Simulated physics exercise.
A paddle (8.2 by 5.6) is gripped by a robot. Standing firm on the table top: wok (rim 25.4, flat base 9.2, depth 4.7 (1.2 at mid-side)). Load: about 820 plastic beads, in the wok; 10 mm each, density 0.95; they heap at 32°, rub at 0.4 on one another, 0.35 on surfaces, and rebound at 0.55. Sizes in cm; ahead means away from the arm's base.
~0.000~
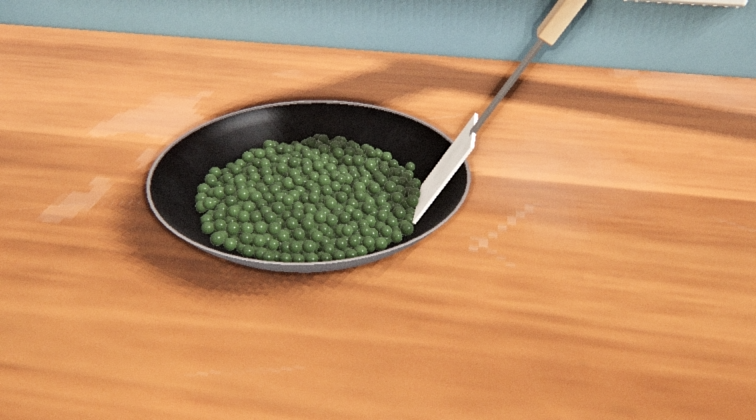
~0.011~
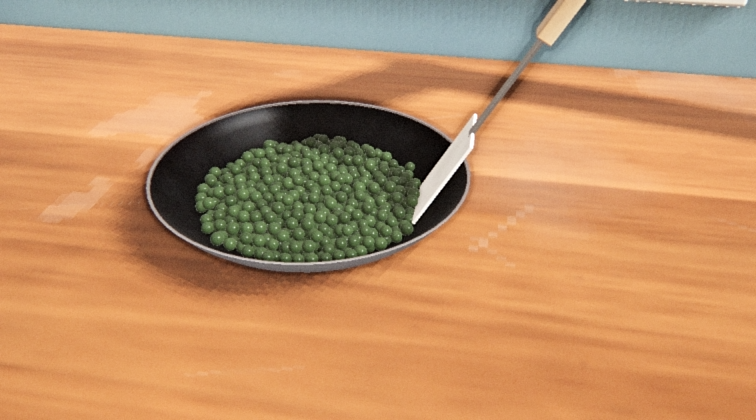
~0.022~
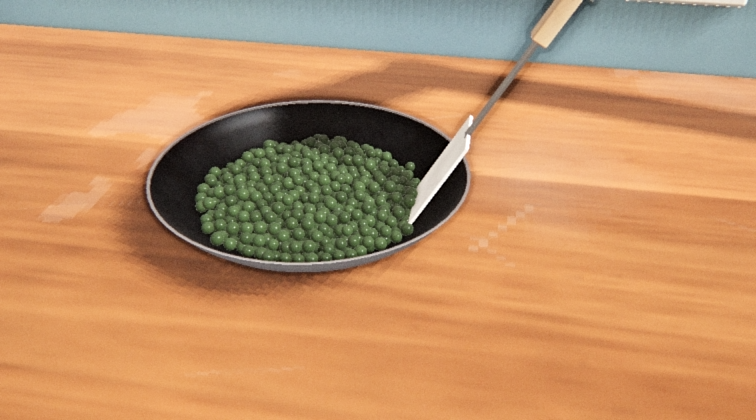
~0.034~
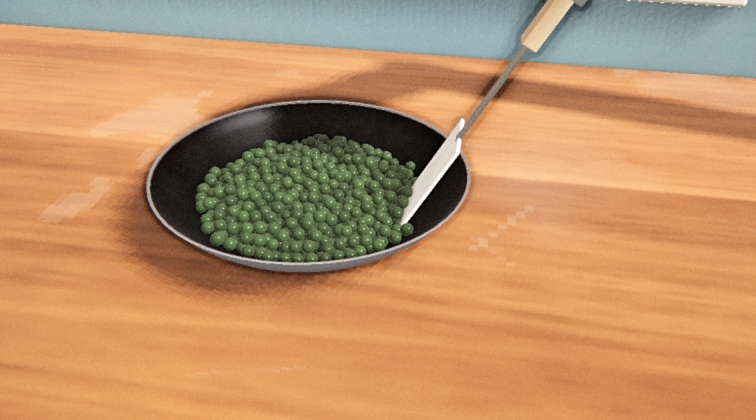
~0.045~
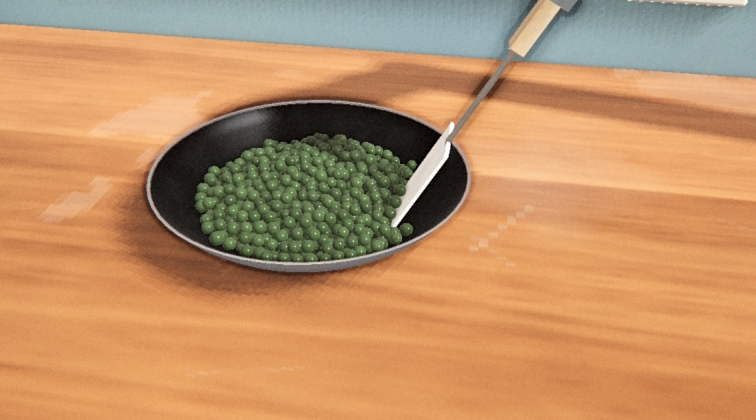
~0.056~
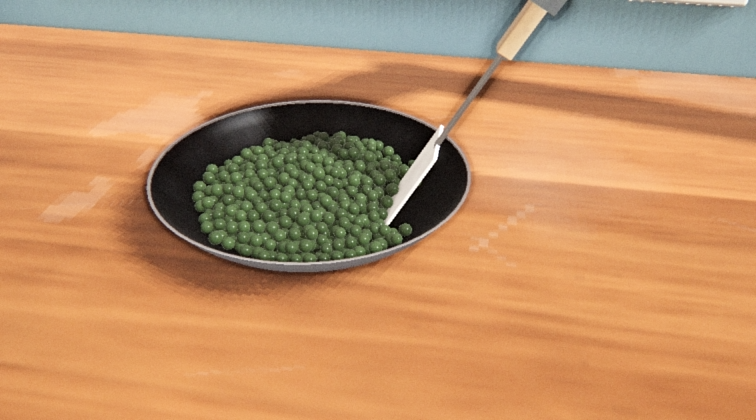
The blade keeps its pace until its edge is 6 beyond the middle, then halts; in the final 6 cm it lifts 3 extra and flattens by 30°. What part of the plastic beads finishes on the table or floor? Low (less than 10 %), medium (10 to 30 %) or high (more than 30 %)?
A low share, less than 10 %, ends on the table or floor.
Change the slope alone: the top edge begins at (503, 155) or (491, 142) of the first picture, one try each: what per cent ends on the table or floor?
Some 0 and 5 per cent.
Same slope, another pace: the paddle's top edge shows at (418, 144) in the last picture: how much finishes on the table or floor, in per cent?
Some 15 per cent.
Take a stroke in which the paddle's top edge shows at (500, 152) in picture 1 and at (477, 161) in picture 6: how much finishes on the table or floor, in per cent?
About 0 per cent.
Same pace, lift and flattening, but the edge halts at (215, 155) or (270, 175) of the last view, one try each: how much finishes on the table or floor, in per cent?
About 15 and 0 per cent.
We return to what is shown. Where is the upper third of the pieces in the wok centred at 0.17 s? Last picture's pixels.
At about (258, 169).
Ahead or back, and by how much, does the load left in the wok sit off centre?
Some 3.5 cm ahead.
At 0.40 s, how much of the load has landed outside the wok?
Some 0 per cent.
After 0.11 s, sloping 61°, highest piece 5 above the table; 821 in the wok.
After 0.17 s, sloping 49°, highest piece 6 above the table; 821 in the wok.
After 0.40 s, sloping 31°, highest piece 7 above the table; 793 in the wok, 20 on the table or floor, 8 on the blade or in flight.
After 1.45 s, sloping 31°, highest piece 6 above the table; 791 in the wok, 30 on the table or floor.
At rest, 791 in the wok, 30 on the table or floor. That is 4 % on the table or floor.
